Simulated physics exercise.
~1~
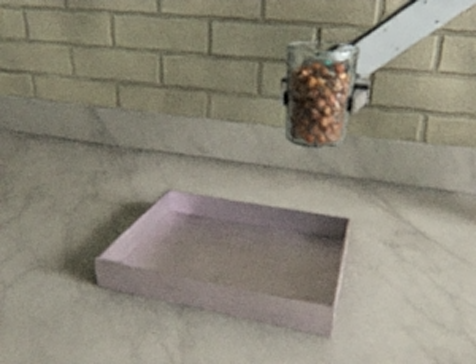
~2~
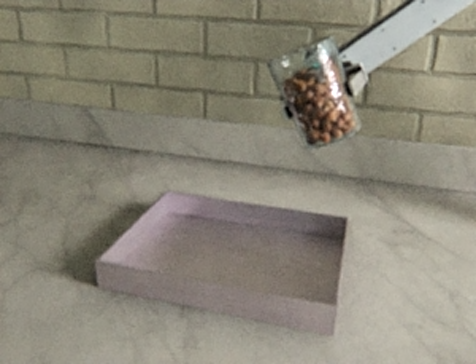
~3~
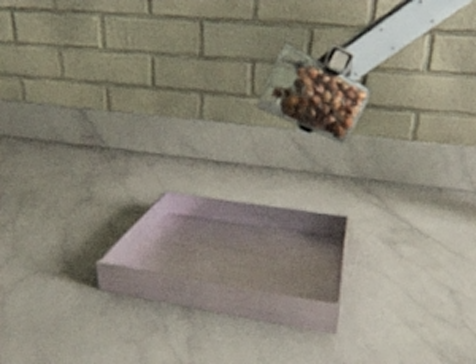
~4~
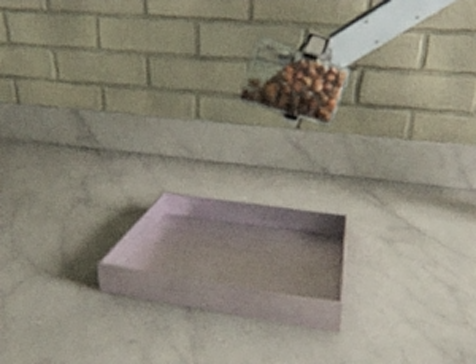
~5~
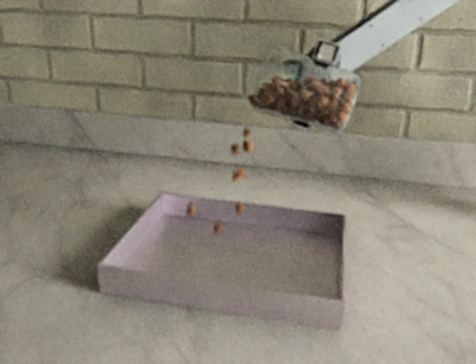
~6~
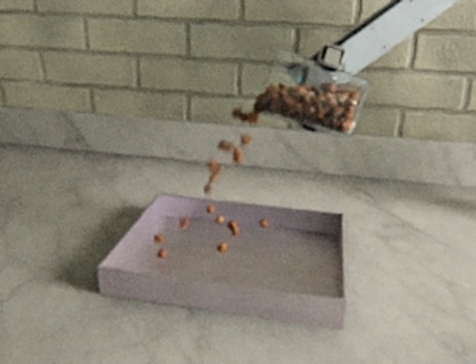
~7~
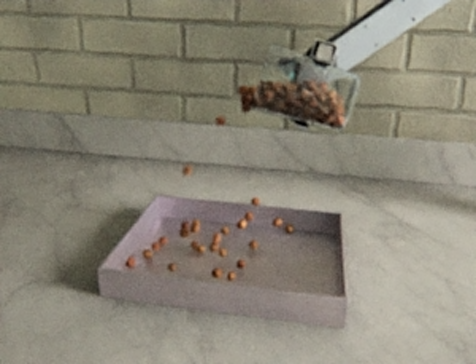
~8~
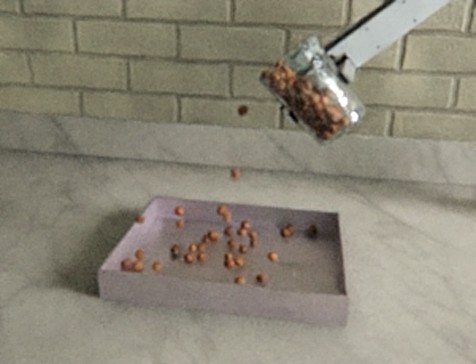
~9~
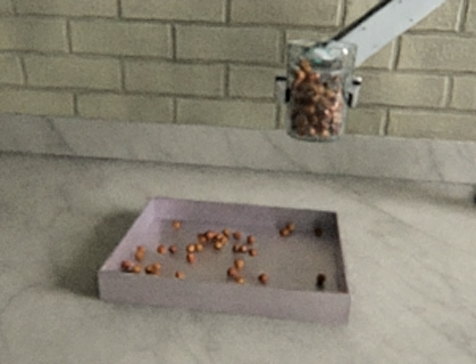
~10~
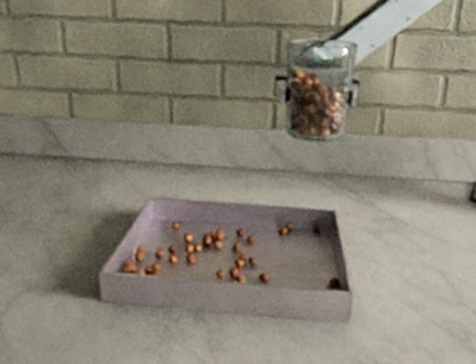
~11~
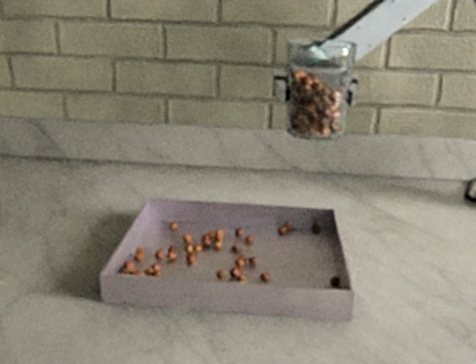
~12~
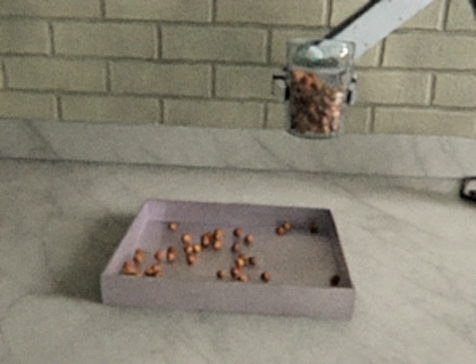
At the start, a robot arm holds a clear beaker of hazelnuts upright, above and to the right of a shallow, pale purple tray on a marbled counter, with a brick wall behind. The arm tips the beaker to the left until it lies nearly on its side, and the nuts slide toward its mouth. A few drop out, then more tumble down in a loose stream, bouncing and scattering across the tray. The arm swings the beaker back upright as the last stray nuts fall. It then holds still, with most hazelnuts still in the beaker and the rest spread over the tray.
